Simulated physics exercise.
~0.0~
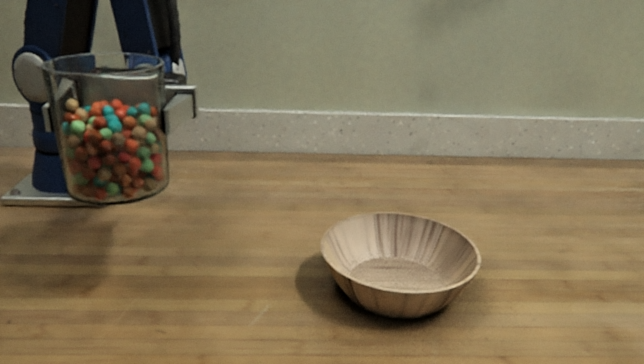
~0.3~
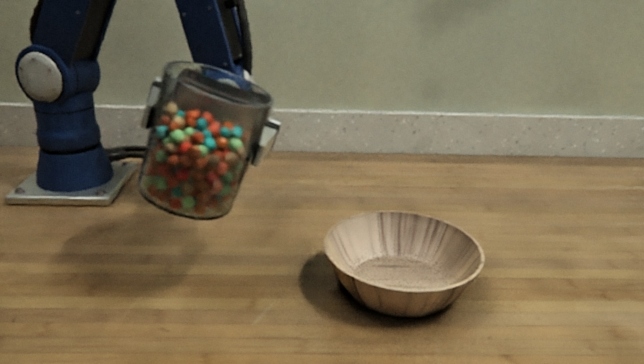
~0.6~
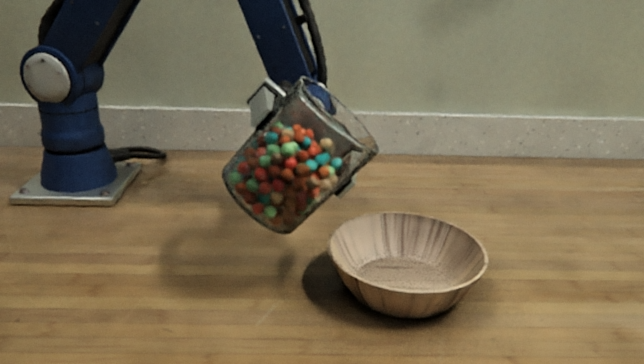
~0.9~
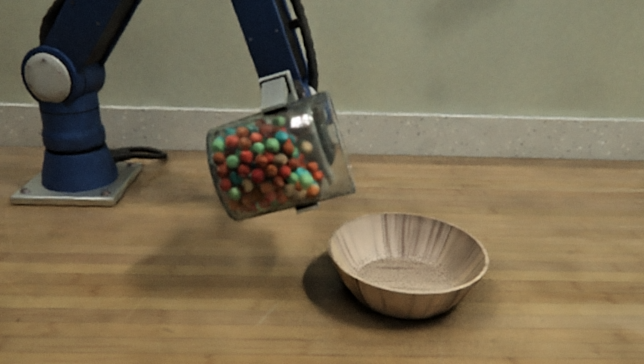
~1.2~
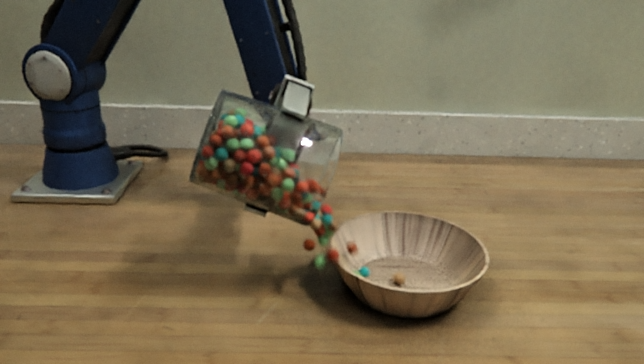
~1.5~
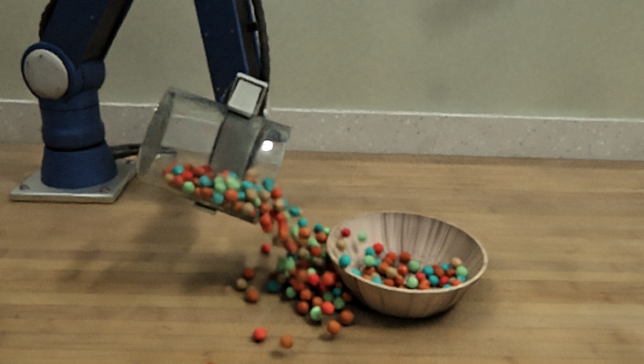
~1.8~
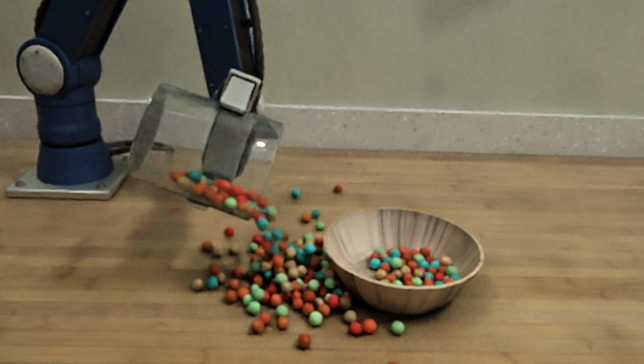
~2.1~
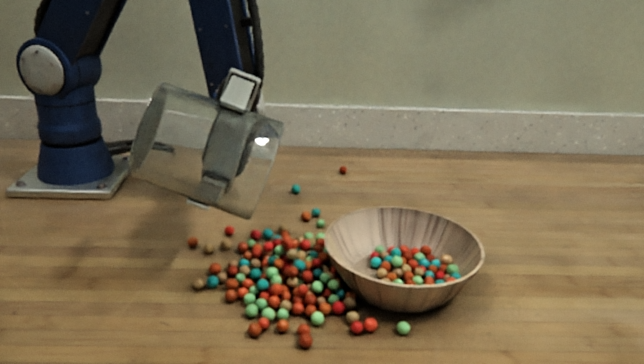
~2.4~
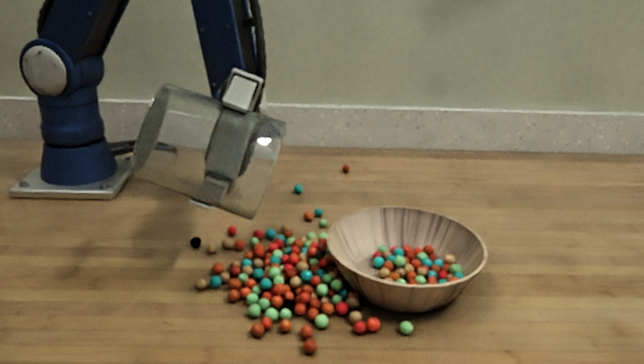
A clear cup full of small round sweets in red, orange, green and blue hangs from a dark blue robot arm at the left of a wooden table, seen from the front against a pale green wall. A striped wooden bowl stands to the right. The arm carries the cup rightward, leaning it toward the bowl, then tips it onto its side while drawing back left. Sweets spill over the bowl's near left edge, some landing inside, but most pile on the table. The emptied cup stays tilted above the scattered heap, with a smaller share in the bowl.
